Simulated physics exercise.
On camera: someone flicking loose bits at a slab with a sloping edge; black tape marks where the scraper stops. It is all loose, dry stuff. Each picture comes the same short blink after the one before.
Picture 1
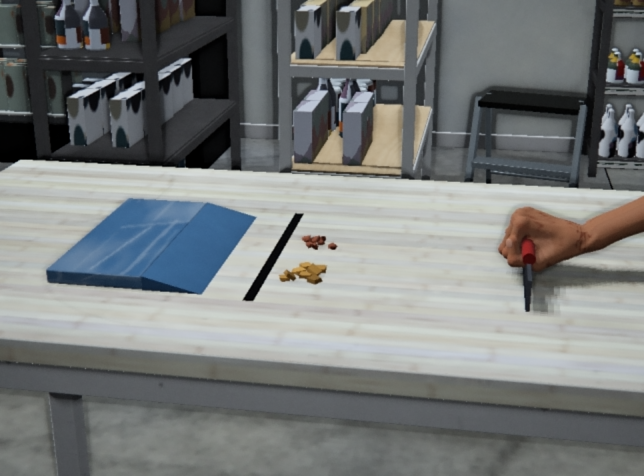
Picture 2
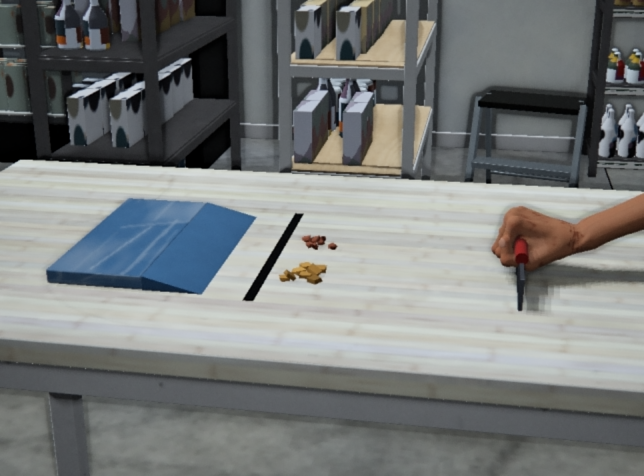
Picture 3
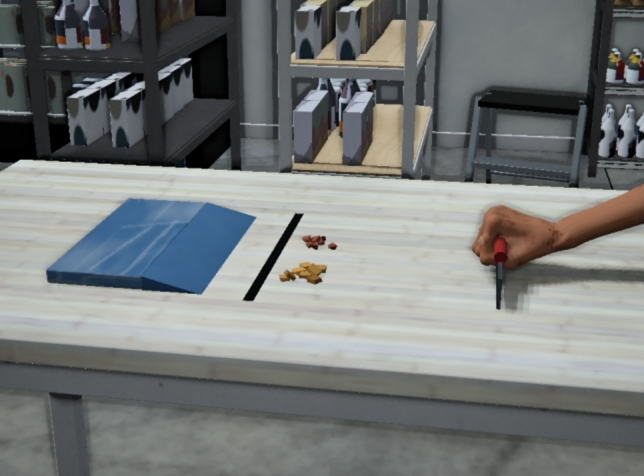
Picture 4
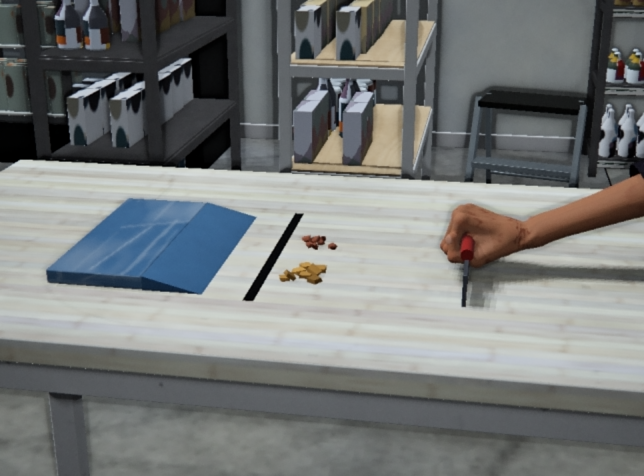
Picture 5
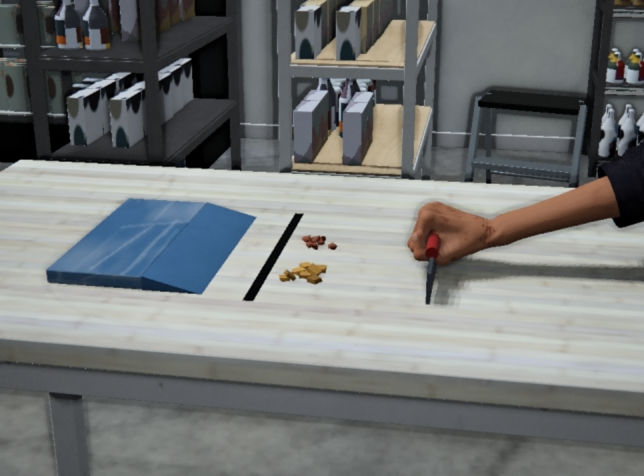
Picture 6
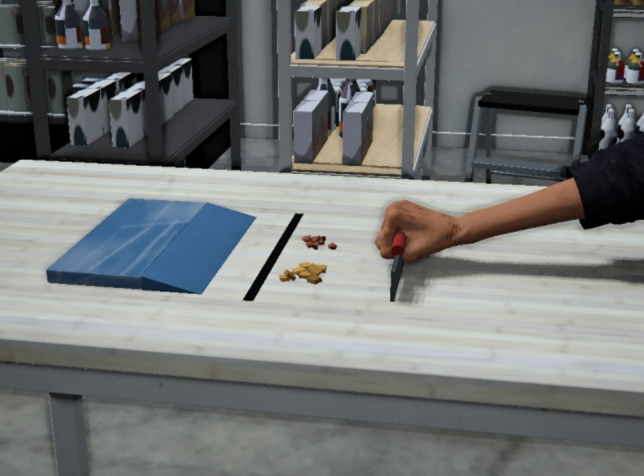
A hand gripping a red-handled tool slides left across a pale tabletop, nearing small crumbly piles beside black tape and a blue ramp.
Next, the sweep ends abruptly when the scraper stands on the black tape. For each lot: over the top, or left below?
Here the front lot stalls before the top, and the back lot stalls before the top.
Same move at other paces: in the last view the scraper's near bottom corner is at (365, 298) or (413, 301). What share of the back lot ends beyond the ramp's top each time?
Near 0 % and 0 %.
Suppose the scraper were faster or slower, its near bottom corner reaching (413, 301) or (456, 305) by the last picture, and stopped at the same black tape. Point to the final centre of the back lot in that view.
At about (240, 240), and at (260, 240).
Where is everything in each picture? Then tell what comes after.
The first frame shows scraper near (528, 289), at rest; black tape near (298, 217); top of the ramp near (146, 271); front lot near (305, 275), a few cereal squares; back lot near (321, 243), a few bits of crushed brick.
The second frame shows scraper near (521, 288); back lot near (321, 243).
The third frame shows scraper near (499, 287); front lot near (305, 275).
The fourth frame shows scraper near (465, 285); back lot near (321, 243).
The fifth frame shows scraper near (429, 282); front lot near (305, 275).
The sixth frame shows scraper near (394, 280); black tape near (298, 217); top of the ramp near (146, 271); front lot near (305, 275); back lot near (321, 243).
Then, 0.14 s on from there, scraper still moving, near (326, 229); front lot the whole lot short of the ramp; back lot the whole lot short of the ramp.
Then, 0.30 s on from there, scraper stopped at the black tape; front lot a little on the ramp, the bulk short of the ramp; back lot the whole lot short of the ramp.
Then, 0.58 s on from there, scraper stopped at the black tape; front lot the whole lot on the ramp; back lot near half on the ramp, near half short of the ramp.
In the end, scraper stopped at the black tape; front lot none at all past the top, the whole lot on the ramp; back lot none at all past the top, near half on the ramp, near half short of the ramp.
